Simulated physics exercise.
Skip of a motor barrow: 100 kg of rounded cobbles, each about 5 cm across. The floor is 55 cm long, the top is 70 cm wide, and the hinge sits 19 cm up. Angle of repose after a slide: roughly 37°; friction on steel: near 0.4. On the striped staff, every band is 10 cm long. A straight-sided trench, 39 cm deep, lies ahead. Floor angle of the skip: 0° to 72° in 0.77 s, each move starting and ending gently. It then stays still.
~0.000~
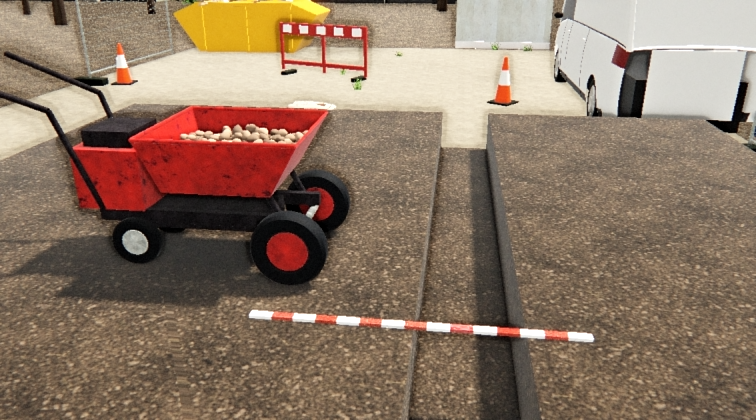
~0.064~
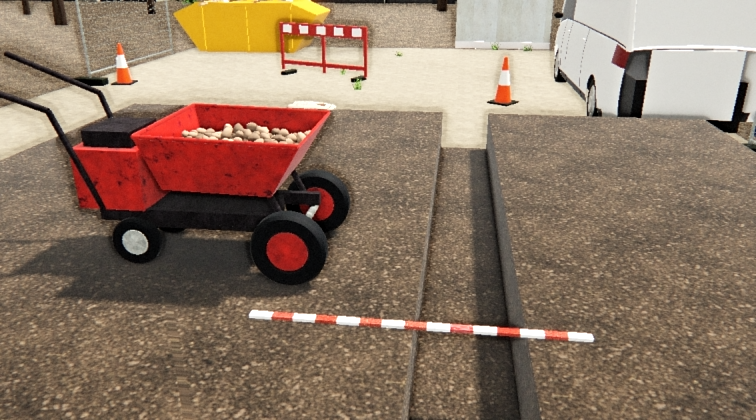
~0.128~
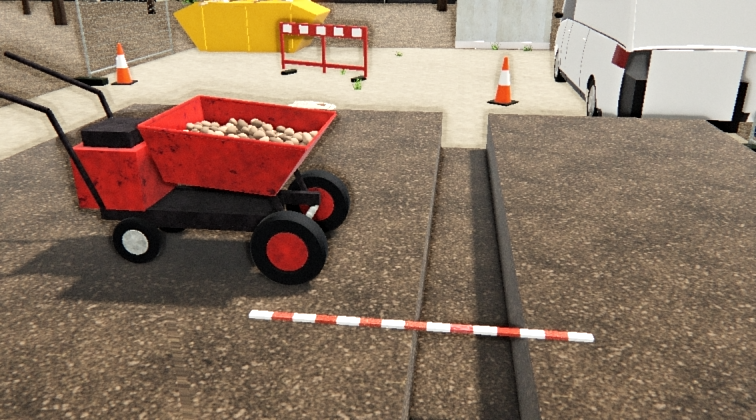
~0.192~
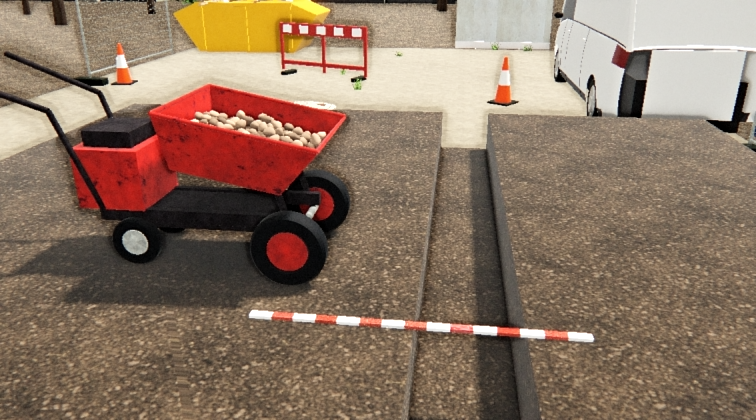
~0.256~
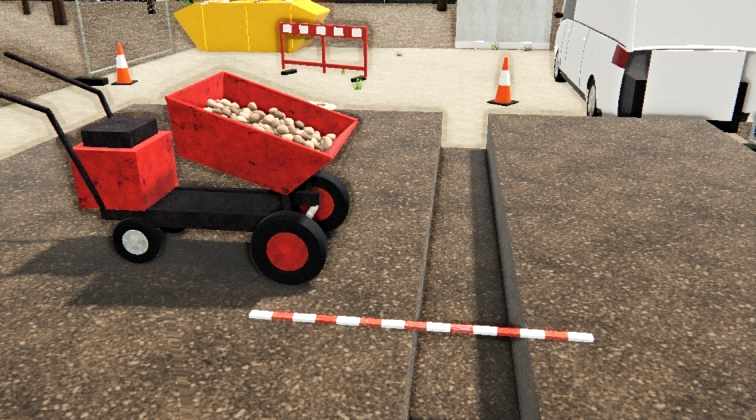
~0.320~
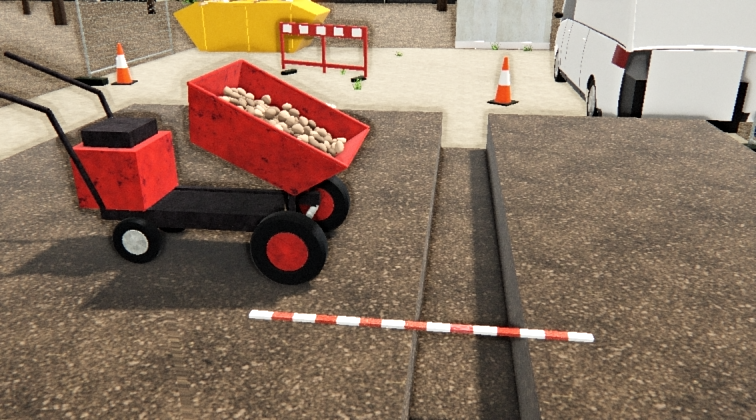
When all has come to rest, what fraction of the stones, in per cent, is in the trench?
At the end about 98 per cent of the stones are there.
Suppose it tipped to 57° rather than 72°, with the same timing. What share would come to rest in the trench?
Close to 35 per cent then.
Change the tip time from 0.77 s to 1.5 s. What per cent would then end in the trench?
It'd be some 95 per cent.
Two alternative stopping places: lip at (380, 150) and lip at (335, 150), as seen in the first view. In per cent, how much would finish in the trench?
First place roughly 50%, second roughly 85%.
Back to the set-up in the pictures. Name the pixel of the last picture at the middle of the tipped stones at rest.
The resting stones are centred at roughly (469, 318).
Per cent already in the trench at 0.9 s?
I'd say near 25 per cent at that time.
After 0.6 s the floor is at 61°; 100 % in the skip; the foremost stones are at (379, 188).
After 0.9 s the floor is at 72°; 73 % in the skip, 4 % short of the trench, 23 % in the trench; the foremost stones are at (471, 267).
After 1.2 s the floor is at 72°; 28 % in the skip, 4 % short of the trench, 67 % in the trench; the foremost stones are at (518, 307).
After 3.2 s the floor is at 72°; 0 % in the skip, 2 % short of the trench, 98 % in the trench; the foremost stones are at (535, 313).
